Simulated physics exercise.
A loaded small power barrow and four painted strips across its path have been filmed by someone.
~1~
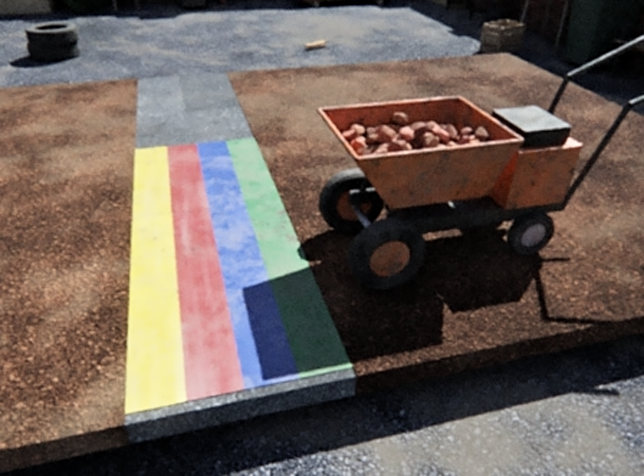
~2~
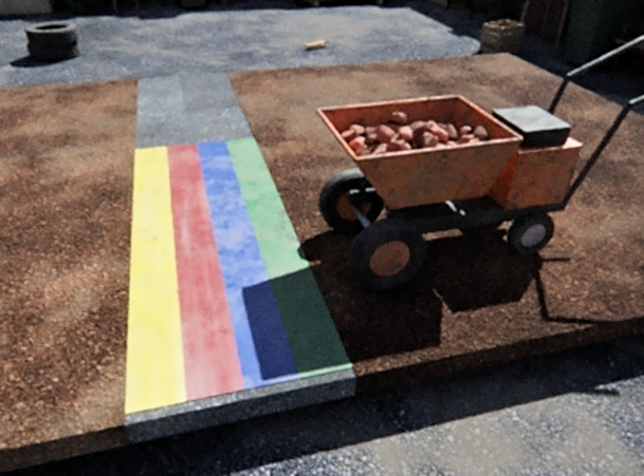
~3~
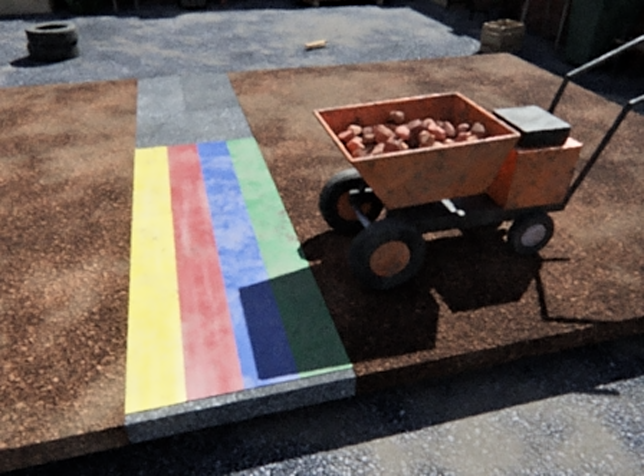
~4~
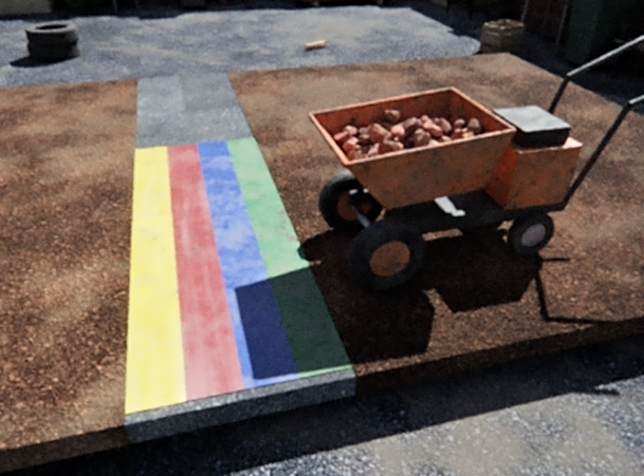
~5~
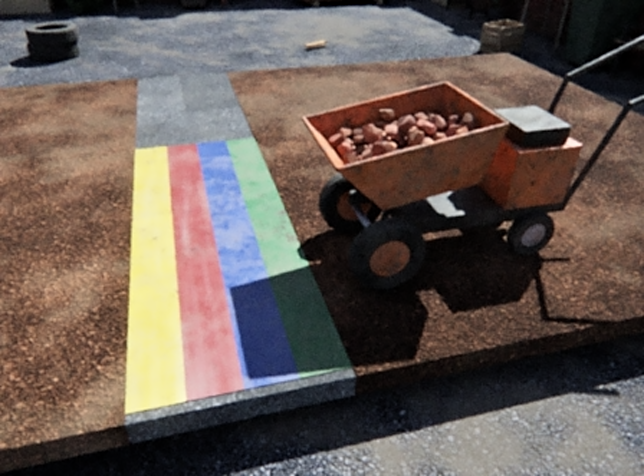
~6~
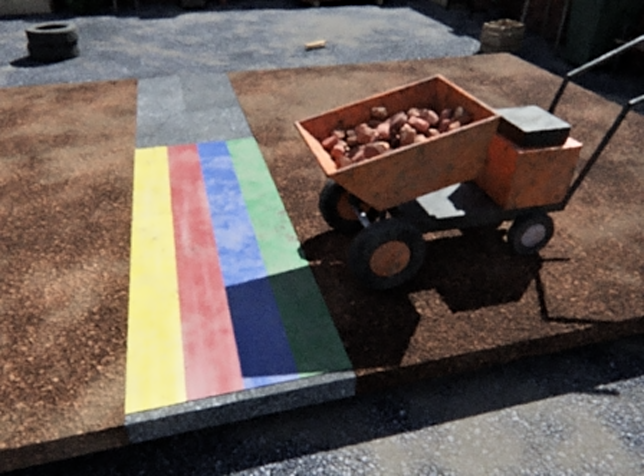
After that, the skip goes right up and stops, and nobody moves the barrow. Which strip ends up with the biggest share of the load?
The blue strip.
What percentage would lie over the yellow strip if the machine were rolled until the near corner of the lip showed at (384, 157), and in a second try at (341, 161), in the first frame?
That comes to some 0 in a hundred for the first try and some 10 in a hundred for the second.
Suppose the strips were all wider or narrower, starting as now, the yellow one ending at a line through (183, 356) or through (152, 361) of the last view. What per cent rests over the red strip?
The first gives 30 %, the second 30 %.
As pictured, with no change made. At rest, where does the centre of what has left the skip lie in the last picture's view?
Centre at rest: Close to (232, 270).
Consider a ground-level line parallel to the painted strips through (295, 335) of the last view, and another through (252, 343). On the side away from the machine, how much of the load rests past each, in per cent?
I reckon some 70 per cent and some 40 per cent.
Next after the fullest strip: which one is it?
That would be the red one.
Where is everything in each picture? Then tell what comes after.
The first frame shows lip of the skip at (357, 160), level; top of the load at (418, 147), lumps of rubble; green strip at (310, 327); blue strip at (260, 336); red strip at (209, 346); yellow strip at (155, 356).
The second frame shows lip of the skip at (356, 160), level; top of the load at (417, 147).
The third frame shows lip of the skip at (352, 162), tipped barely; top of the load at (414, 146).
The fourth frame shows lip of the skip at (346, 165), tipped barely; top of the load at (419, 135).
The fifth frame shows lip of the skip at (338, 170), tipped a little; top of the load at (428, 134).
The sixth frame shows lip of the skip at (329, 176), tipped a little; top of the load at (421, 130); green strip at (310, 327); blue strip at (260, 336); red strip at (209, 346); yellow strip at (155, 356).
Soon, skip tipped well over; all in the skip.
A while on, skip tipped steeply; nearly all in the skip; a stray few over the blue strip; a stray few over the red strip; a stray few falling.
Towards the end, skip tipped right over; about half in the skip; a stray few over the green strip; about a quarter over the blue strip; about a quarter over the red strip; a small part over the yellow strip; a stray few off the paint.
Finally, skip tipped right over; about a quarter in the skip; a small part over the green strip; about a third over the blue strip; about a quarter over the red strip; a small part over the yellow strip; a stray few off the paint.
